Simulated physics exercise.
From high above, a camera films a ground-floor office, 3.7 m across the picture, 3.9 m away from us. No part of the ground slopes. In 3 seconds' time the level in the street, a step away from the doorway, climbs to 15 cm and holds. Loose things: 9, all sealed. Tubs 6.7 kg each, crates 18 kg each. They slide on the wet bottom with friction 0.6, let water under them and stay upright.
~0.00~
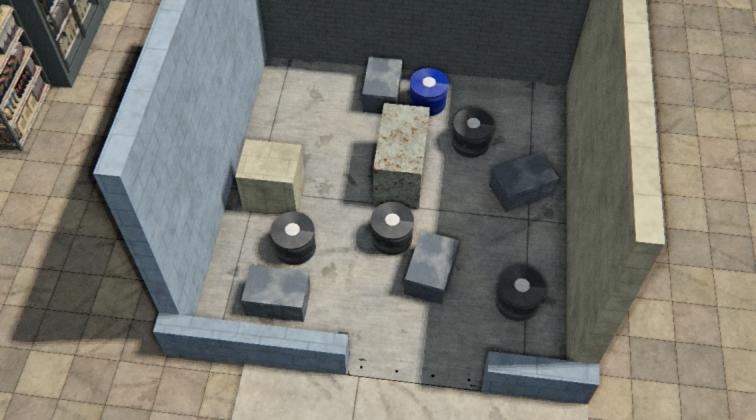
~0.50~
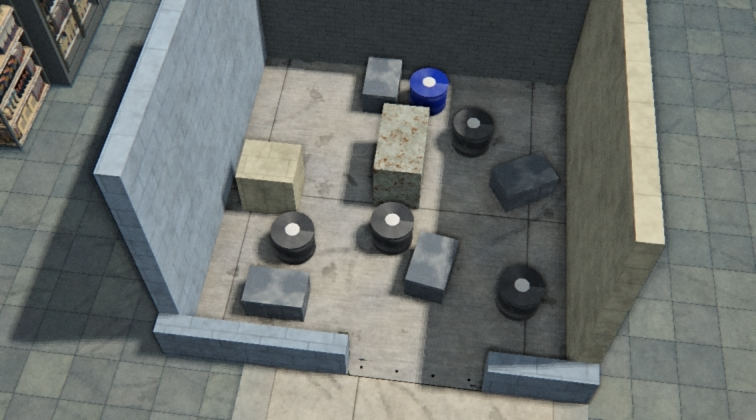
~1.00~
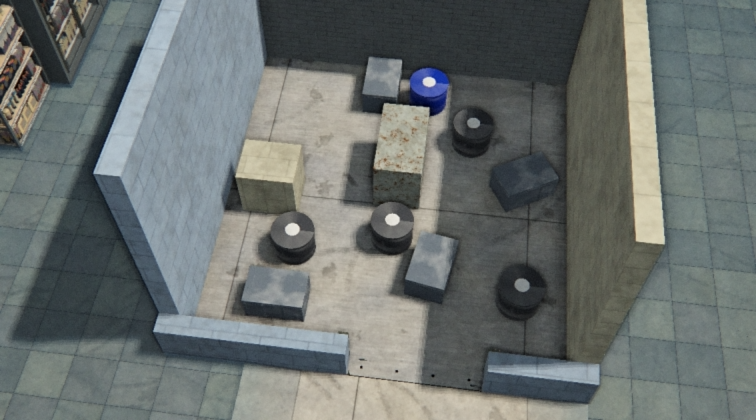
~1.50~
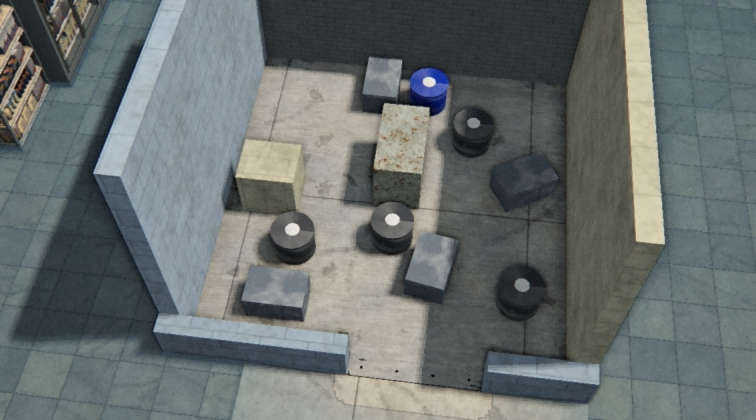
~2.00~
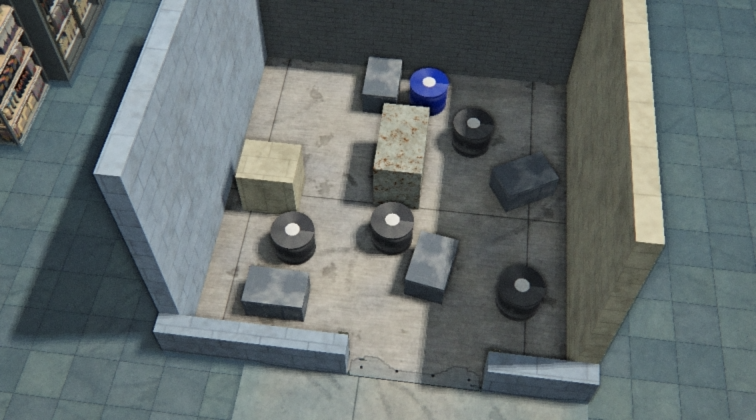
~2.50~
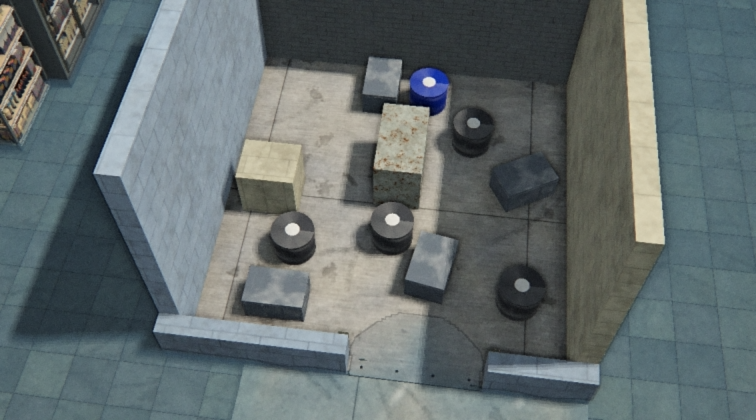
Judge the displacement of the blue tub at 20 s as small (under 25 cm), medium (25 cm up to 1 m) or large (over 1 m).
Large.
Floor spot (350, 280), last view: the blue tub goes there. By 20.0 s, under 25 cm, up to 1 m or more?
By then it edges a bit.
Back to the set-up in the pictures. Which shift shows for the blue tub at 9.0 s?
It is about 5 cm out of place by then.
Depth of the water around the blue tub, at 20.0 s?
Depth: About 13 cm.
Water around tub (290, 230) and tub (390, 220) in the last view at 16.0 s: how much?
Roughly 10 and 12 cm.
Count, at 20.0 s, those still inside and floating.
At that time, 9.
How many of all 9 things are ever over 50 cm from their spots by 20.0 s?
It works out to 9.
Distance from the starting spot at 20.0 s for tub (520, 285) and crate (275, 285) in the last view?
They sit 20 cm and 100 cm away, in the order given.
After 4.0 s the blue tub is near (429, 82), 0.0 m from its start, aground; 0 afloat.
After 9.0 s the blue tub is near (427, 78), 0.1 m from its start, afloat; 3 afloat.
After 16.0 s the blue tub is near (342, 82), 1.0 m from its start, afloat; 9 afloat.
After 20.0 s the blue tub is near (264, 96), 1.9 m from its start, afloat; 9 afloat.
